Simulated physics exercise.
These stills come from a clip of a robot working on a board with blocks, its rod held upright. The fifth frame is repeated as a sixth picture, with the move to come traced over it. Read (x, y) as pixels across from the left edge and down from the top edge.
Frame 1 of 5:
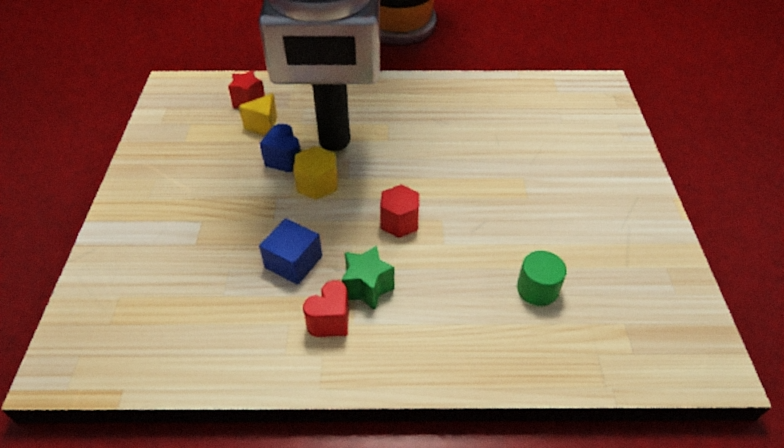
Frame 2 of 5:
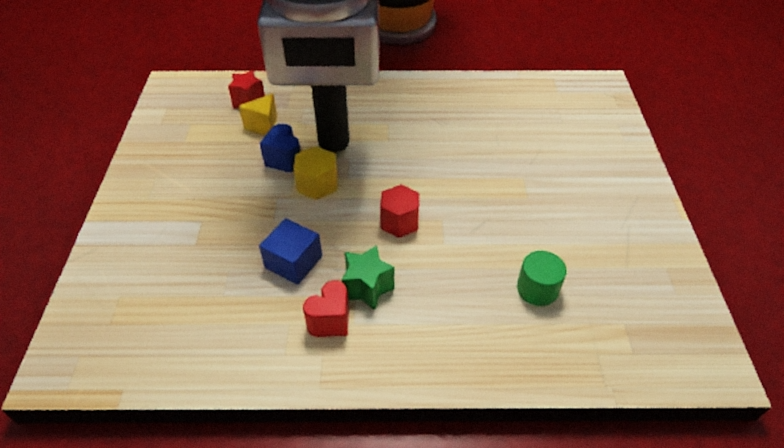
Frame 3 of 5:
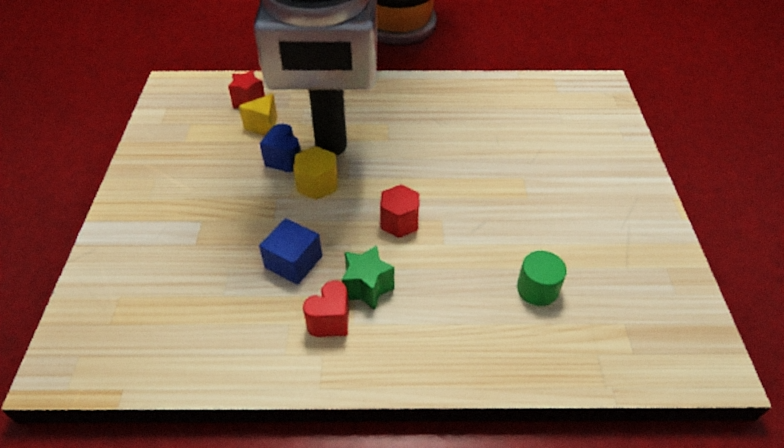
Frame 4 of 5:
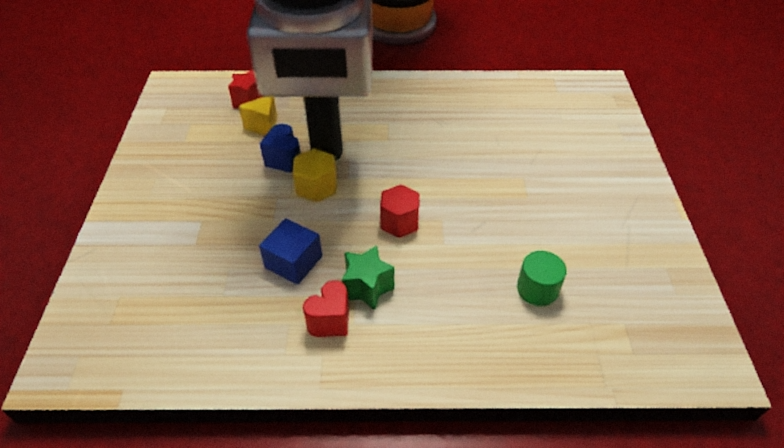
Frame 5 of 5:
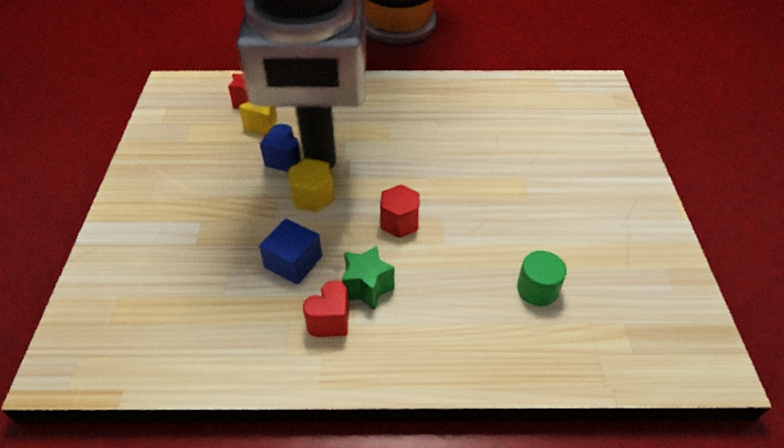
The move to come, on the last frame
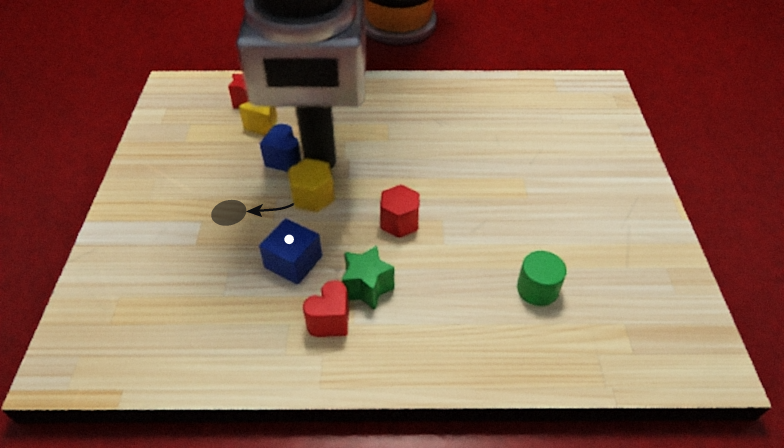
A robot arm with a black rod stands at the back of a pale wooden board on a red surface, seen from above and in front. Red, yellow and blue blocks sit at the upper left, with a blue cube, green star and red heart below and a green cylinder right. The rod moves slightly forward and left, pushing the yellow six-sided block a short way toward the viewer.
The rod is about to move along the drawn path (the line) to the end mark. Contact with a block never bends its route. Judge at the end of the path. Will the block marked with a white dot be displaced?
Yes
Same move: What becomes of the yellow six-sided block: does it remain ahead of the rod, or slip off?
The rod passes it.
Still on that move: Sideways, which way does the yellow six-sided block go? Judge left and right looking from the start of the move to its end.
That's a shift to the left.
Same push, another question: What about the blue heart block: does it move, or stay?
That block is going to be left alone.
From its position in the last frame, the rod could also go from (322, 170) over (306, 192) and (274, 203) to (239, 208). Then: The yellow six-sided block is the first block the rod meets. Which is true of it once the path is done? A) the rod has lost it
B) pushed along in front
I'll go with A - the rod has lost it.
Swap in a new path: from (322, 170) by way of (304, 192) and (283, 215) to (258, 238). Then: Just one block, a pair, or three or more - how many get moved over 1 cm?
2 blocks.
The line goes from (322, 170) by way of (304, 195) and (269, 210) to (229, 213); the dot is on the blue square block.
The first path, step by step. One third of the way, rod (302, 188); yellow six-sided block (301, 201), turned 30° anticlockwise.
Two thirds of the way, rod (267, 203); blue square block (287, 251); yellow six-sided block (292, 212), turned 40° anticlockwise.
At the end, rod (227, 205); blue heart block unmoved; blue square block (287, 251); yellow six-sided block (292, 212), turned 40° anticlockwise.
